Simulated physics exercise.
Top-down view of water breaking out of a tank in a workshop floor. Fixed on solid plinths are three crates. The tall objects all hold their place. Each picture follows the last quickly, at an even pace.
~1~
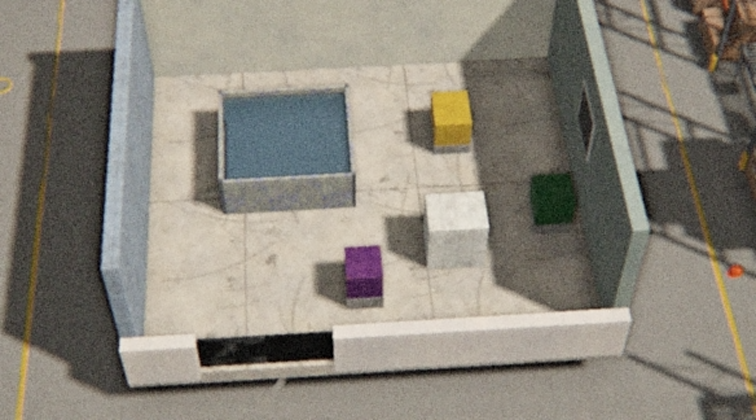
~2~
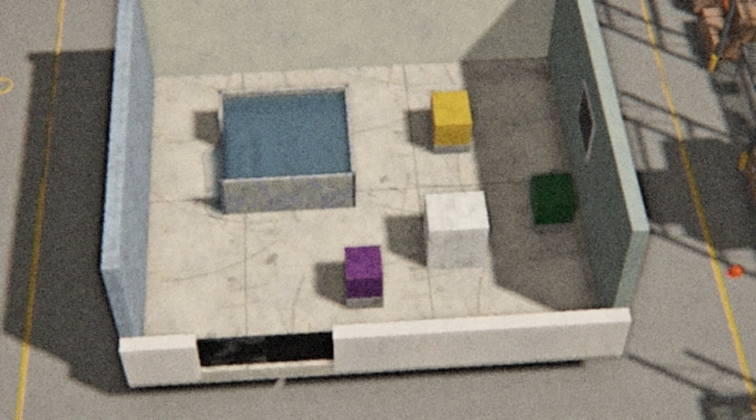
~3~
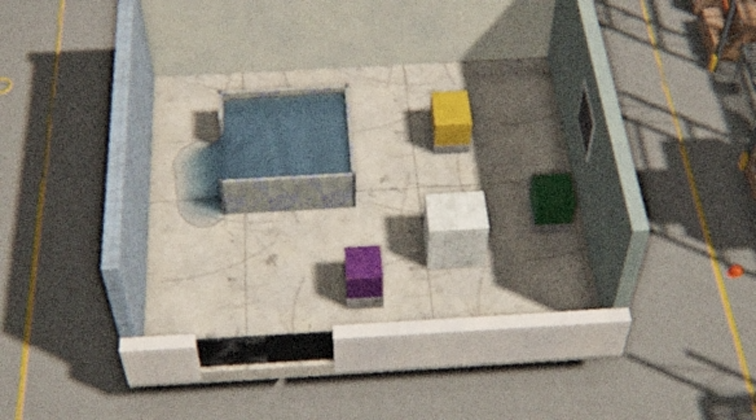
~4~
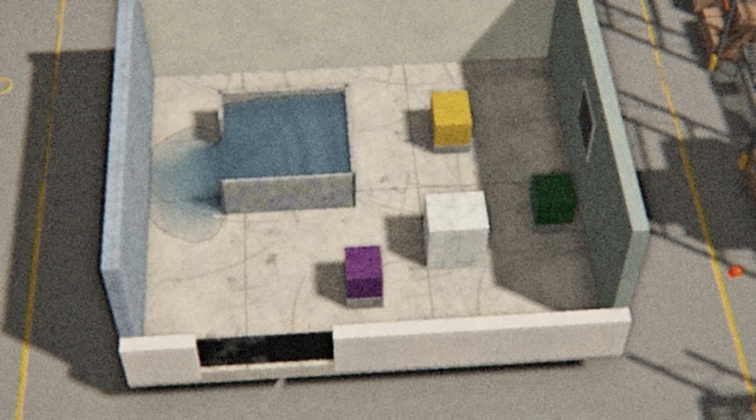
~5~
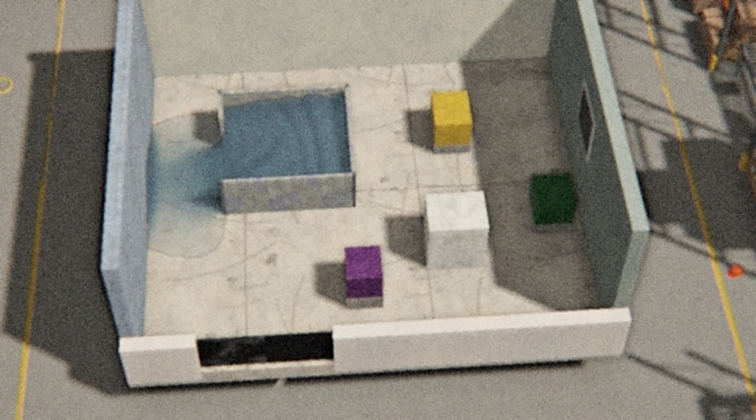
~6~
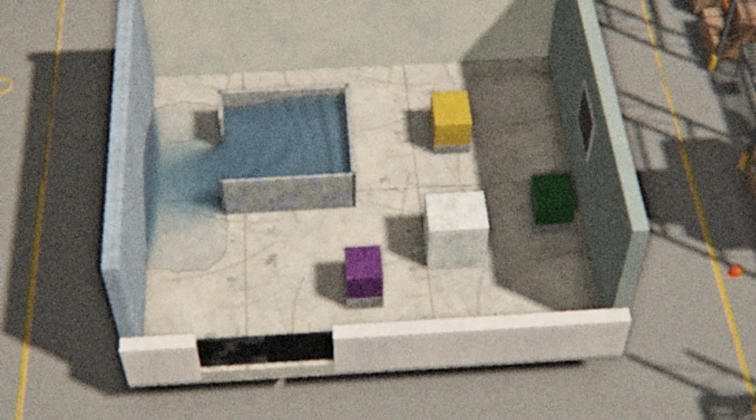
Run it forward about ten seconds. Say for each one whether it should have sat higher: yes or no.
Purple crate - no; yellow crate - no; green crate - no.
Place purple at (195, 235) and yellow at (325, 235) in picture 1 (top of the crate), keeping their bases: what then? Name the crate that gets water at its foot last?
It is the green one.
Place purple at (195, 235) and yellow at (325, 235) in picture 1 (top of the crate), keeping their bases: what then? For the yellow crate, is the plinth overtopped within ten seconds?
The yellow crate is untouched.
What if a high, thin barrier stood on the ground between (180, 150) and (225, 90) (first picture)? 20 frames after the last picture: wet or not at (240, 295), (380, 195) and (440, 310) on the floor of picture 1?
As listed: Wet, clear, under water.
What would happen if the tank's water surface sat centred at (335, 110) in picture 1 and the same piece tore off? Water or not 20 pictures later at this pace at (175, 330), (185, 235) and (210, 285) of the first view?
Results in order - swamped, swamped, swamped.
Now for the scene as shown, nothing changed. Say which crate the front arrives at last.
That would be the green-painted one.
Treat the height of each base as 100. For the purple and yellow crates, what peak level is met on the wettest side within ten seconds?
I'd put it at some 70 % for one and some 60 % for the other, in that order.
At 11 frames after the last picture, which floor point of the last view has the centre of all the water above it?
About (229, 188) in the last view.
A moment on, water covers 15 % of the floor; the purple crate not reached, the yellow crate not reached, the green crate not reached.
Next, water covers 30 % of the floor; the purple crate not reached, the yellow crate not reached, the green crate not reached.
Then, water covers 55 % of the floor; the purple crate water round its plinth, the yellow crate water round its plinth, the green crate not reached.
Later, water covers 85 % of the floor; the purple crate water round its plinth, the yellow crate water round its plinth, the green crate water round its plinth.
In the end, water covers 100 % of the floor; the purple crate stayed above the water, the yellow crate stayed above the water, the green crate stayed above the water.
